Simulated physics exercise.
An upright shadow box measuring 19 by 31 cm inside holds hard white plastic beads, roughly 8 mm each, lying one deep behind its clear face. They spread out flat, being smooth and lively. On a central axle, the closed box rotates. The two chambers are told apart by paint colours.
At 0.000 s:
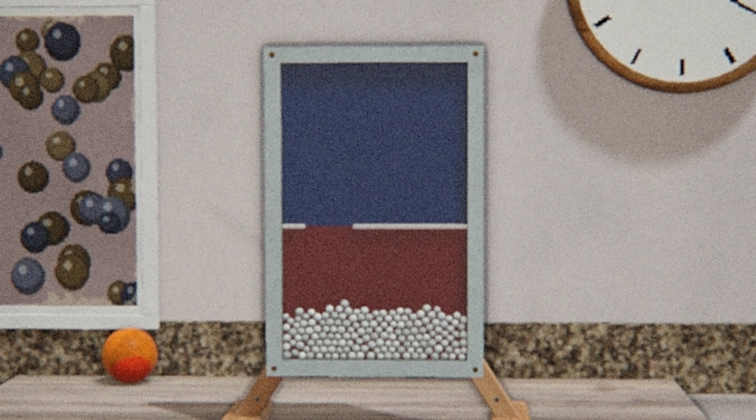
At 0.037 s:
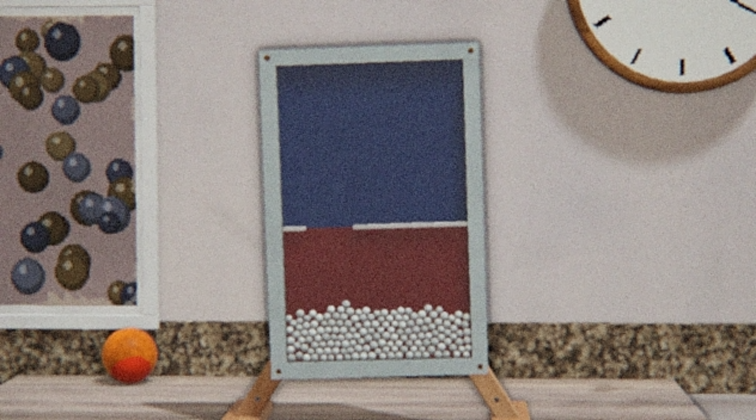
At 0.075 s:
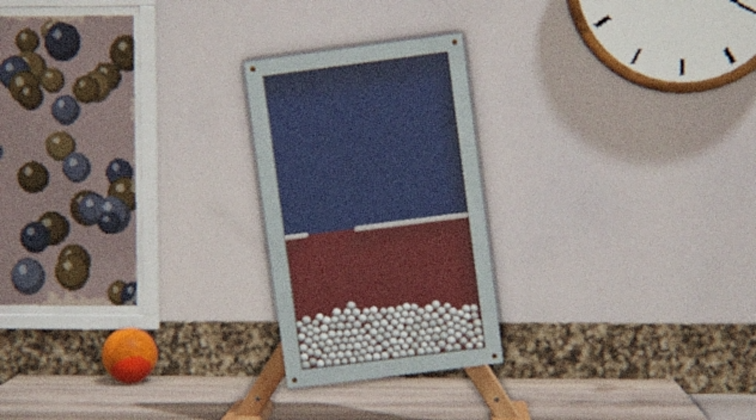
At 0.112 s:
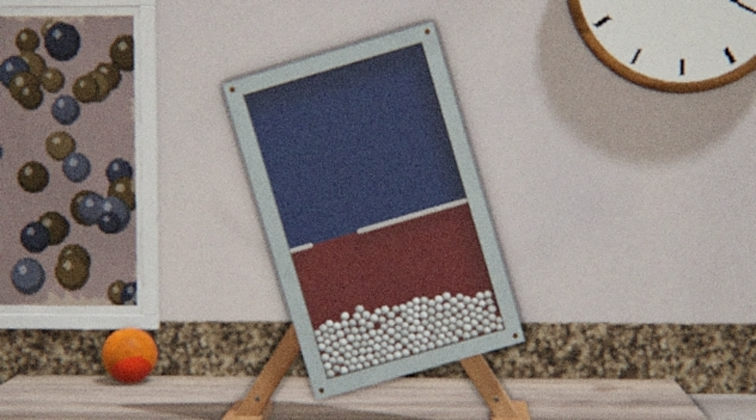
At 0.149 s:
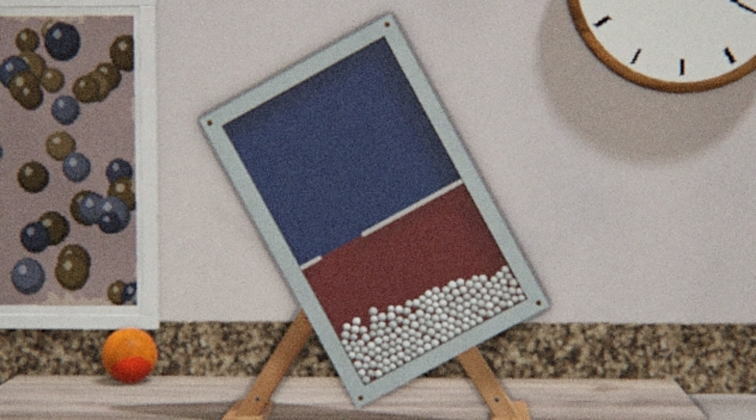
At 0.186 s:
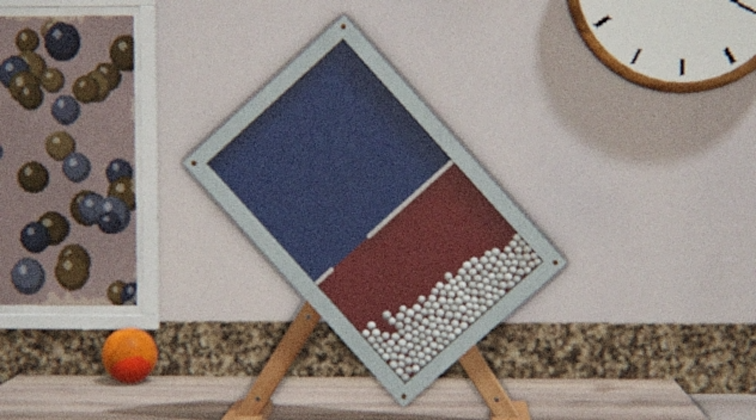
In this clip, a framed box with a blue upper chamber and a red lower chamber holding many small white beads rotates anticlockwise from level to a steep slant, and the beads stay in the red chamber, their surface sloping.
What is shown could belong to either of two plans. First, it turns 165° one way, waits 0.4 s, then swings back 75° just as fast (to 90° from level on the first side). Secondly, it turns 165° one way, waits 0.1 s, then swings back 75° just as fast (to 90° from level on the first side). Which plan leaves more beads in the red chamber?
I'd take the later of the plans.
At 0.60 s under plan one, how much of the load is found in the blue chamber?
The share there is around 30 percent.
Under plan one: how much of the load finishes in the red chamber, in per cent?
That comes to near 15 percent.
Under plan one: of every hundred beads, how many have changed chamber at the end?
85 %.
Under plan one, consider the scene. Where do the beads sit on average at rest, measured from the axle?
Left: About 6 cm; below: About 7 cm.
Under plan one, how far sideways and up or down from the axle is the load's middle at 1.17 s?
I'd put it near 5 centimetres to the left and 9 centimetres below.
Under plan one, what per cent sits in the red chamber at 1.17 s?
It works out at roughly 15 per cent.
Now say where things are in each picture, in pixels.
The first picture shows level; about 160 beads; beads centred (374, 335); top one (344, 304); red (375, 293), blue (374, 145).
The second picture shows turned 2° anticlockwise; beads centred (377, 335); top one (346, 305).
The third picture shows turned 7° anticlockwise; beads centred (387, 334); top one (436, 305); wall ends (282, 238) to (306, 235), (357, 229) to (471, 214).
The fourth picture shows turned 16° anticlockwise; beads centred (404, 331); top one (488, 295).
The fifth picture shows turned 29° anticlockwise; beads centred (427, 323); top one (505, 270).
The sixth picture shows turned 42° anticlockwise; beads centred (451, 308); top one (517, 238); red (429, 272), blue (330, 162).
Plan one. After 0.60 s, it stands 165° anticlockwise; the beads' middle is 4 cm right of and 1 cm above the centre; red 70 %, blue 30 %.
After 1.17 s, it stands 128° anticlockwise; the beads' middle is 5 cm left of and 9 cm below the centre; red 15 %, blue 85 %.
After 1.35 s, it stands 90° anticlockwise; the beads' middle is 9 cm left of and 5 cm below the centre; red 10 %, blue 90 %.
Settled by 2.5 s, it stands 90° anticlockwise; red 15 %, blue 85 %.
Plan two would end with red 30 %, blue 70 %.
